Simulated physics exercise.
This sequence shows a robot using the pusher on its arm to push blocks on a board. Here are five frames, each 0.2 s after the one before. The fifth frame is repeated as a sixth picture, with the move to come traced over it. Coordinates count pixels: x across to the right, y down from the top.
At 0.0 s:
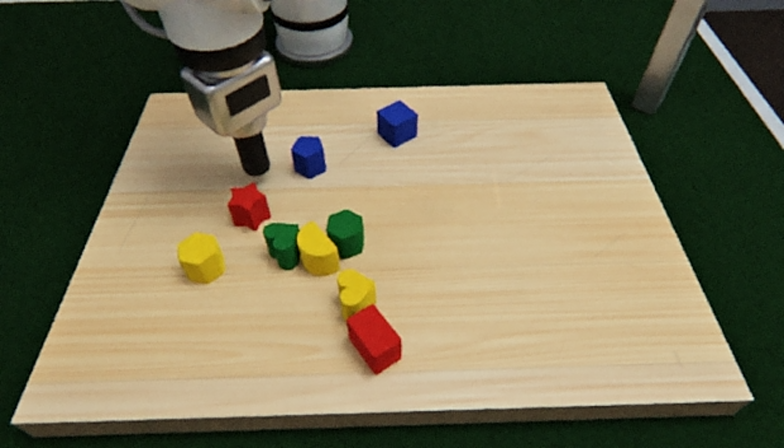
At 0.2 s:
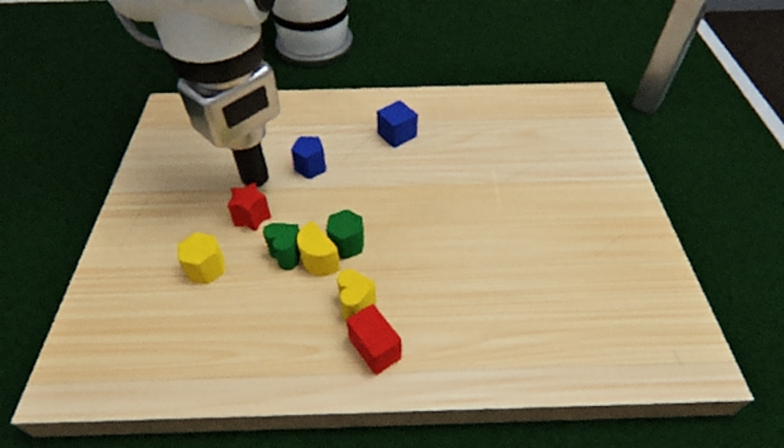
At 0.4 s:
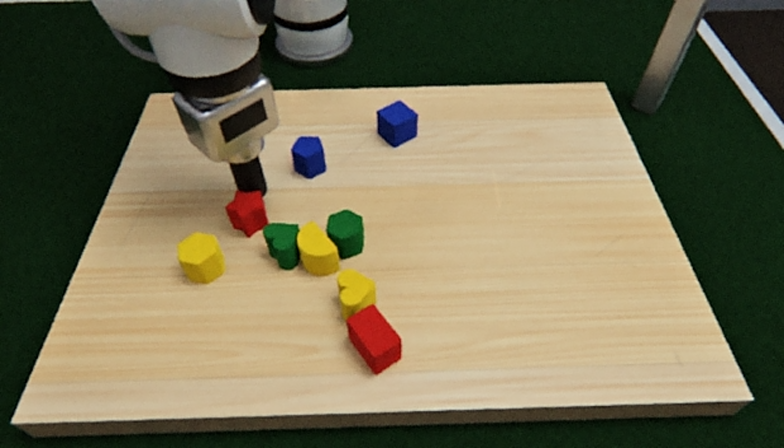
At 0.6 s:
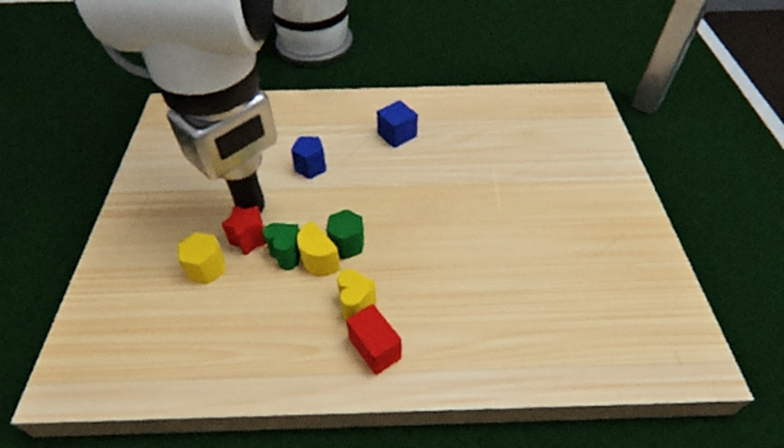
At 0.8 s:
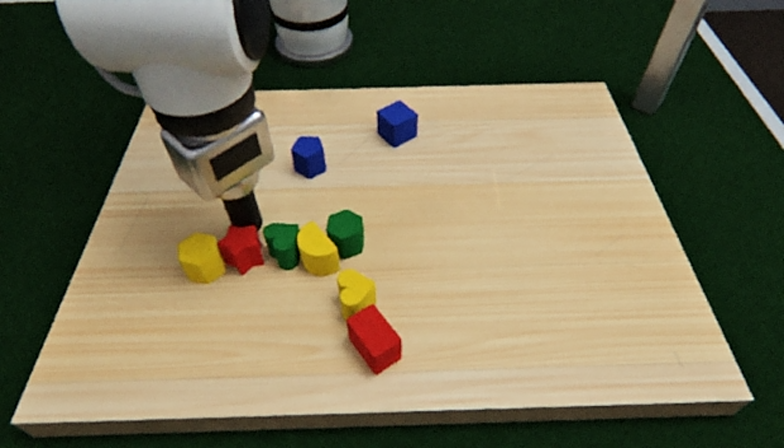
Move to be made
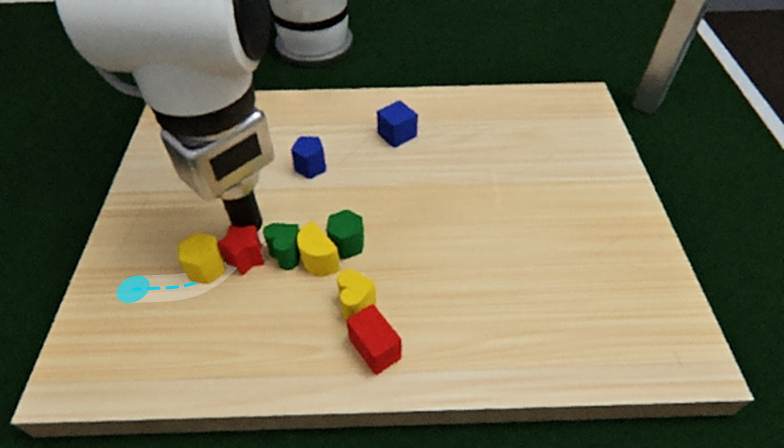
In this clip, a robot arm above a wooden board of colored blocks lowers its black pusher tip toward a red star block, then pushes it a short way down the board, into the gap between yellow and green blocks.
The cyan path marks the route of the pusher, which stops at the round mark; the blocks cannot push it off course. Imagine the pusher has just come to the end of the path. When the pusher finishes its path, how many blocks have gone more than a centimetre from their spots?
Two.
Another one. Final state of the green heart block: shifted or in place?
Answer: Unmoved.
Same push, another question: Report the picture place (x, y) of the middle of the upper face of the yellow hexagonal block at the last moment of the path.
In the picture, it is at (81, 291).
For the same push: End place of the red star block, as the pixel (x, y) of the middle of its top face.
Roughly at (227, 266).
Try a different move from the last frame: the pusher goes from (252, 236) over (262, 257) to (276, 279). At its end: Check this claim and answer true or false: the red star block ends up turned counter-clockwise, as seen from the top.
The statement is false.
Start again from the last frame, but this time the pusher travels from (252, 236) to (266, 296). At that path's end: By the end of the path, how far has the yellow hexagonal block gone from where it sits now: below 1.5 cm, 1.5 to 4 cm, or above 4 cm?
Distance: Below 1.5 cm.
Drawn move, from (252, 236) by way of (222, 266) and (180, 287) to (133, 289).
On the path given first. One third of the way, pusher (217, 256); yellow hexagonal block (176, 261), turned 20° clockwise; red star block (229, 263), turned 45° anticlockwise.
Two thirds of the way, pusher (173, 277); yellow hexagonal block (128, 280), turned 35° clockwise; red star block (227, 266), turned 60° anticlockwise.
At the end, pusher (126, 280); yellow hexagonal block (81, 291); red star block (227, 266), turned 60° anticlockwise; green heart block still.
